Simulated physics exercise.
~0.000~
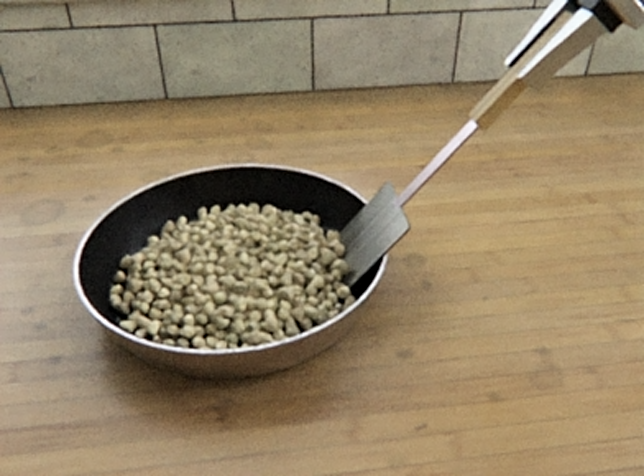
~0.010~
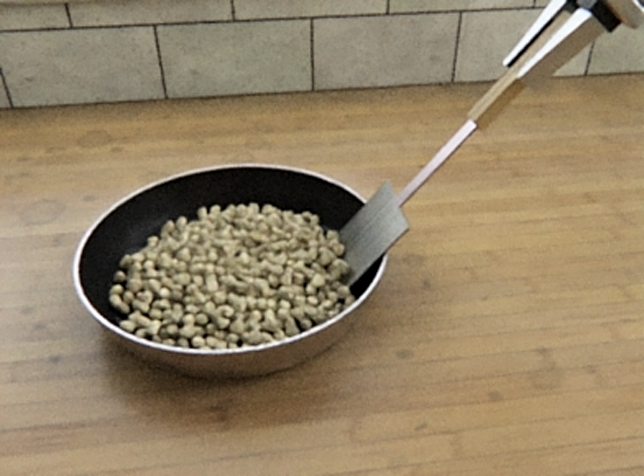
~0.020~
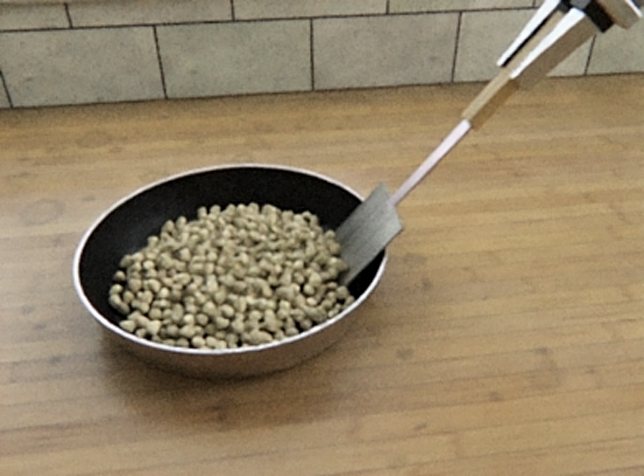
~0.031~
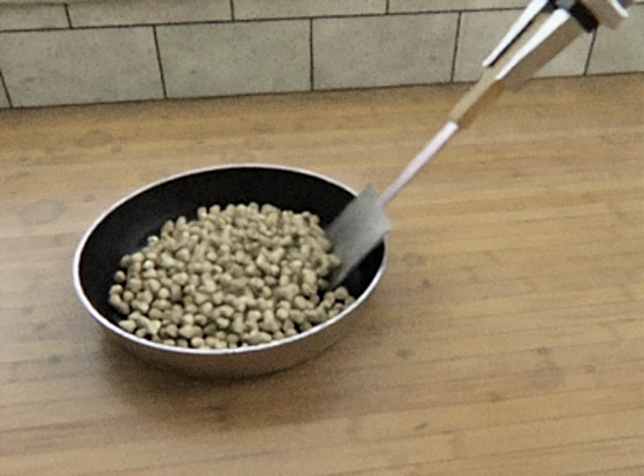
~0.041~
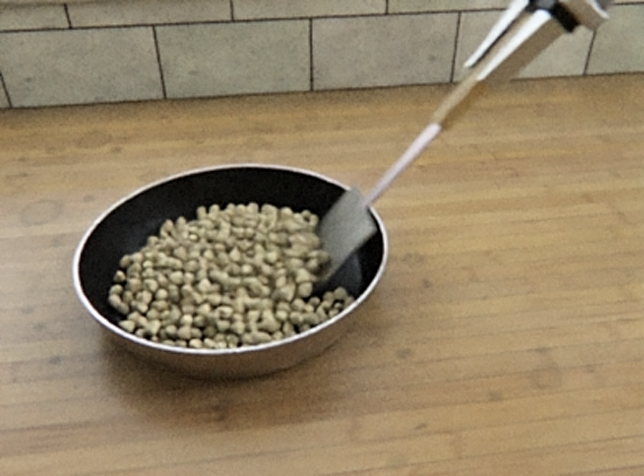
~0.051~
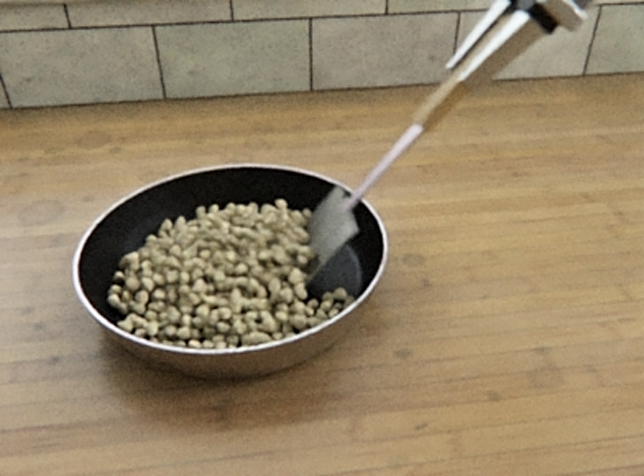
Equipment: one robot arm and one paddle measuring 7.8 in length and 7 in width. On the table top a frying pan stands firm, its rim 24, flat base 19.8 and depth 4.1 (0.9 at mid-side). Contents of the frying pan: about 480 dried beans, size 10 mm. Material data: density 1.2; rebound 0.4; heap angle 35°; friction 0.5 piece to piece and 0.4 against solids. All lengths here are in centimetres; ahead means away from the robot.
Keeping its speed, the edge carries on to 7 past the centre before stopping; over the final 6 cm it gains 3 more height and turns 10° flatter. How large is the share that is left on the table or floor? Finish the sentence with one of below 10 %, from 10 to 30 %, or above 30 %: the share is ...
The share is from 10 to 30 %.
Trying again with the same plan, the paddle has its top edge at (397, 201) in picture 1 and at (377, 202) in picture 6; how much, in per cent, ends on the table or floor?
I'd put it at roughly 0 per cent.
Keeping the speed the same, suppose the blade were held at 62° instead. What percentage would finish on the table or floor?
In that case around 15 per cent.
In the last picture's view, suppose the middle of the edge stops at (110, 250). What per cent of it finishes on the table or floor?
About 25 per cent.
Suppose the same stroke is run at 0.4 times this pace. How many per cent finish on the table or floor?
0 %.
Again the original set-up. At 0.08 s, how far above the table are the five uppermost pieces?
Estimated height above table: Approx. 5 cm.
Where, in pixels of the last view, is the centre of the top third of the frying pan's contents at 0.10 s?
Centre: Roughly (201, 253) in the last picture.
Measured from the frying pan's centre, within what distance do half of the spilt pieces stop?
About 38 centimetres.
After 0.08 s, sloping 51°, highest piece 5 above the table; 479 in the frying pan.
After 0.10 s, sloping 48°, highest piece 6 above the table; 479 in the frying pan.
After 0.31 s, sloping 41°, highest piece 5 above the table; 403 in the frying pan, 74 on the table or floor, 2 on the blade or in flight.
After 1.36 s, sloping 41°, highest piece 4 above the table; 403 in the frying pan, 76 on the table or floor.
In the end, 403 in the frying pan, 76 on the table or floor. That is 16 % on the table or floor.
